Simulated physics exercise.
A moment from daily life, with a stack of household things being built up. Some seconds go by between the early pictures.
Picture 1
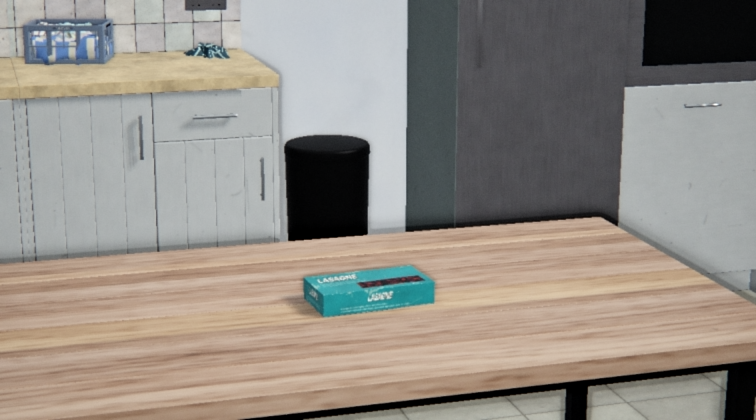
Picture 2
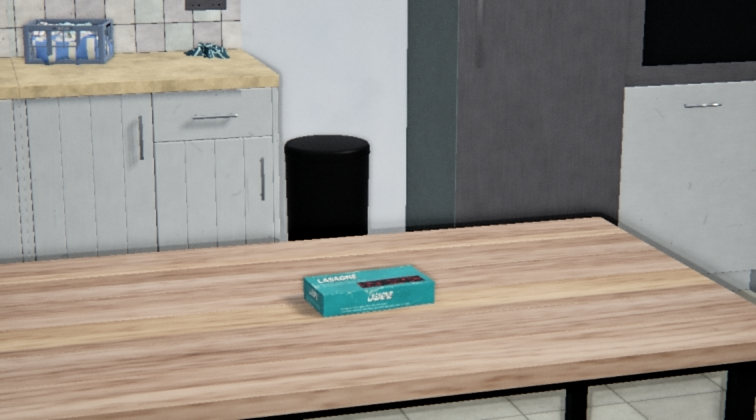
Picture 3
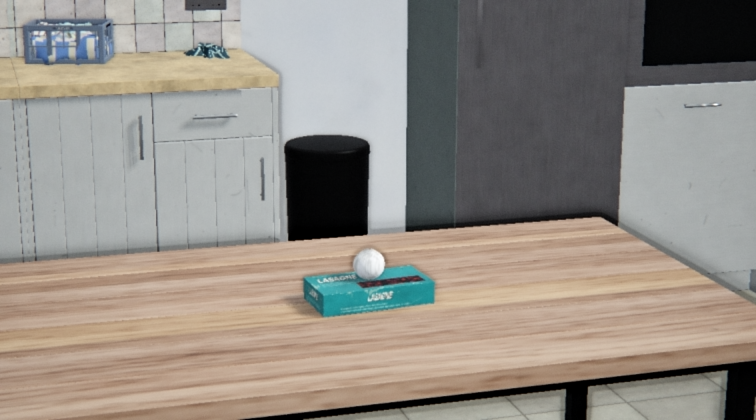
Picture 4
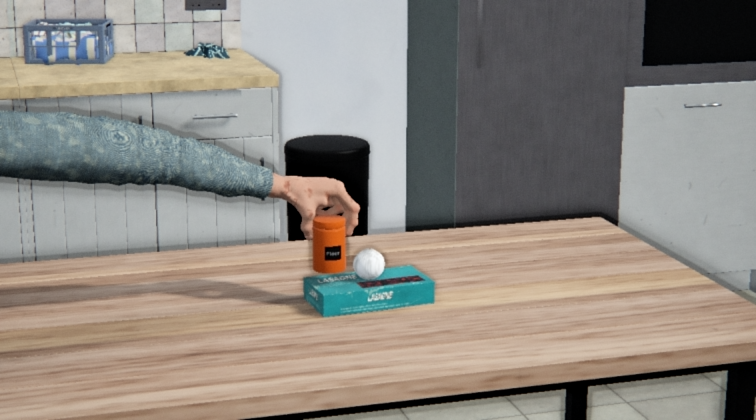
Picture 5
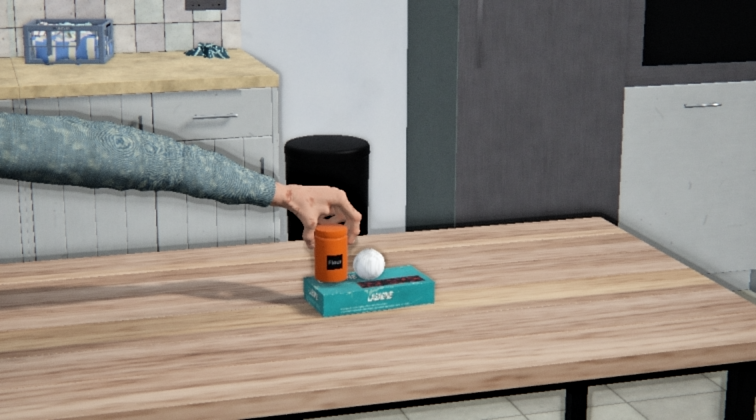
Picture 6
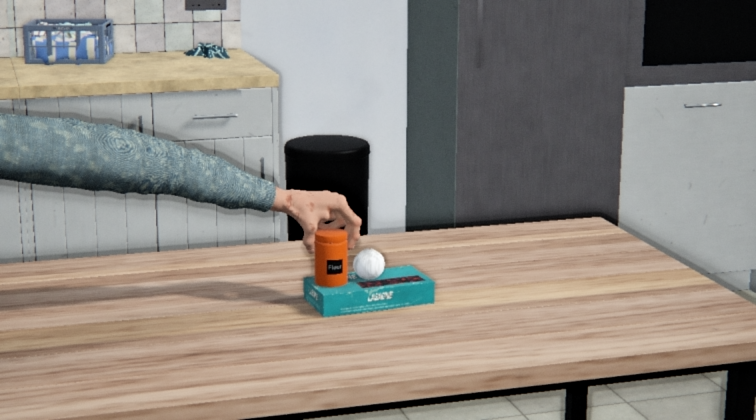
White onion appearing on a teal box on a wooden table, then a hand lowering an orange jar beside it.
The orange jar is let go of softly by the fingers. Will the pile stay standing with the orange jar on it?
Yes.
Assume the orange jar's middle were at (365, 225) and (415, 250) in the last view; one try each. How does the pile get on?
Lab note - try 1: Collapse; try 2: No collapse.
Then, 0.60 s past the last view, nothing moves.
Then, 1.50 s past the last view, orange jar resting near (331, 258).
Finally, all 3 still in place. Final places as the last picture's camera would see them, orange jar near (331, 258). The pile keeps its balance.
